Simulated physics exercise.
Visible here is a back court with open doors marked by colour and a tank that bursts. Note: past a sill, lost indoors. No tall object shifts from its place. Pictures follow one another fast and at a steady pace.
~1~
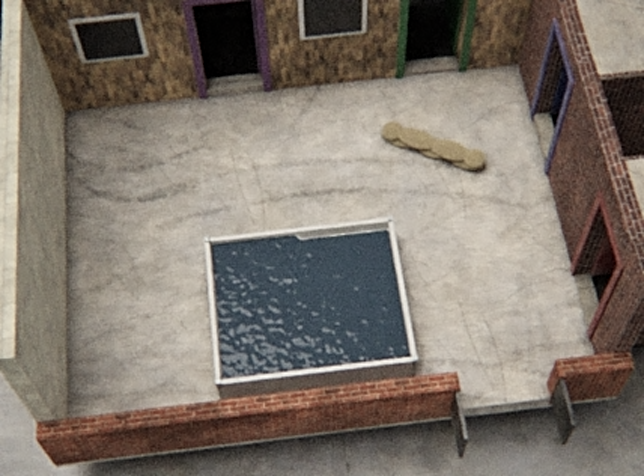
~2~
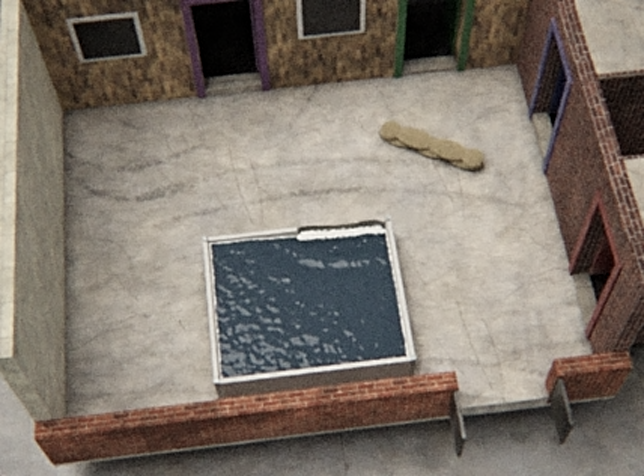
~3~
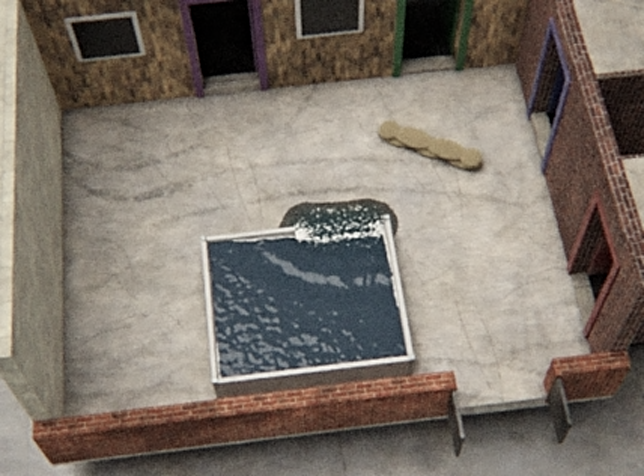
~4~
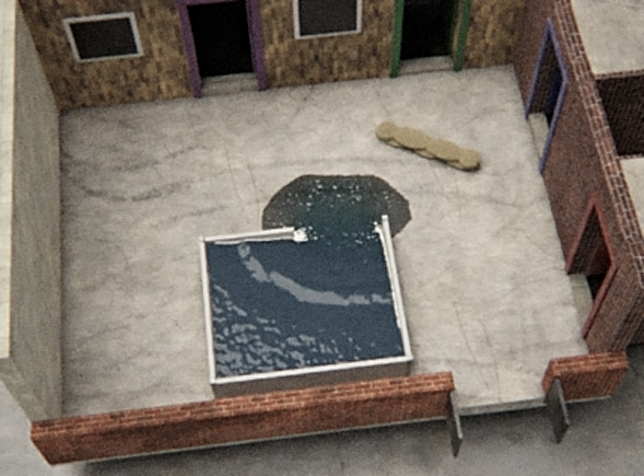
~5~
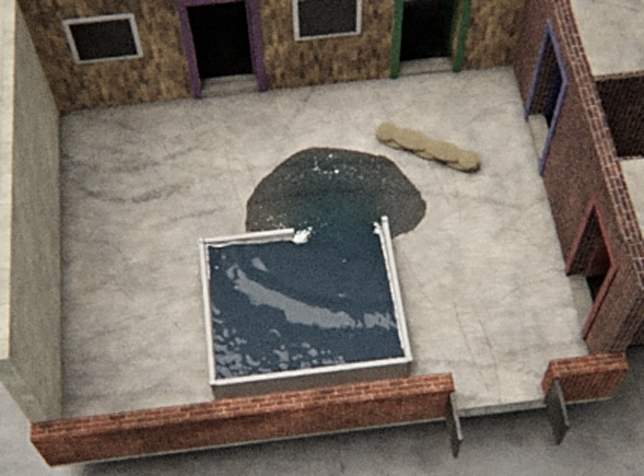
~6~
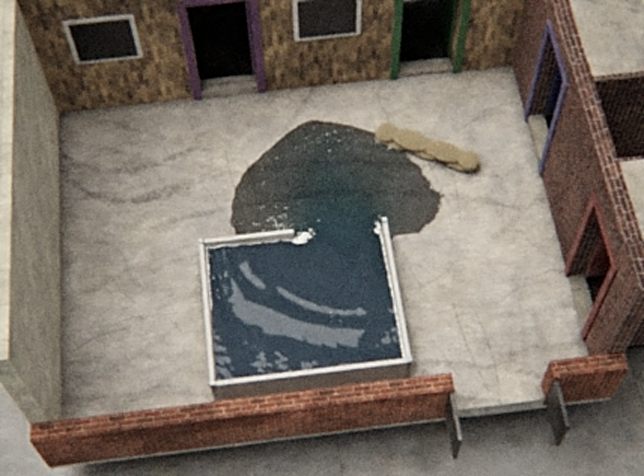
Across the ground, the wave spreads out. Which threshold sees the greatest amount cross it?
The red threshold.
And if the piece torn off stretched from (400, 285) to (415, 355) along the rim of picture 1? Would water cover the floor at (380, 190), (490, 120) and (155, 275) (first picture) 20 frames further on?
One by one: Bare, waterlogged, bare.
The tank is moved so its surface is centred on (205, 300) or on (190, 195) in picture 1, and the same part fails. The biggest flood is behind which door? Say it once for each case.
In turn, I'd name the door marked purple and then the purple-painted one.
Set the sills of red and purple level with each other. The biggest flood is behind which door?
I'd go with the purple one.
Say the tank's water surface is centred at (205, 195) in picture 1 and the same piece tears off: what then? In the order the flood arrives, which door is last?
The answer is the red door.
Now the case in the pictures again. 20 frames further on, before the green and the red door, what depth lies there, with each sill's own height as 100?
The first is near 90 per cent, the second near 170 per cent.
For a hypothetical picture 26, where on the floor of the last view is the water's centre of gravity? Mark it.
The balance point is around (326, 232).
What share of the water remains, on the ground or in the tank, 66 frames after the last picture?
I'd put it at about 90 per cent.
A moment on, water covers 20 % of the floor; red door not reached, green door not reached, blue door not reached, purple door not reached.
Next, water covers 30 % of the floor; red door not reached, green door wet at the sill, nothing in, blue door not reached, purple door wet at the sill, nothing in.
Then, water covers 50 % of the floor; red door wet at the sill, nothing in, green door wet at the sill, nothing in, blue door wet at the sill, nothing in, purple door a trickle in.
Later, water covers 75 % of the floor; red door a trickle in, green door a trickle in, blue door wet at the sill, nothing in, purple door a trickle in.
In the end, water covers 95 % of the floor; red door some in, green door a trickle in, blue door wet at the sill, nothing in, purple door a trickle in; the red door has let in the most.
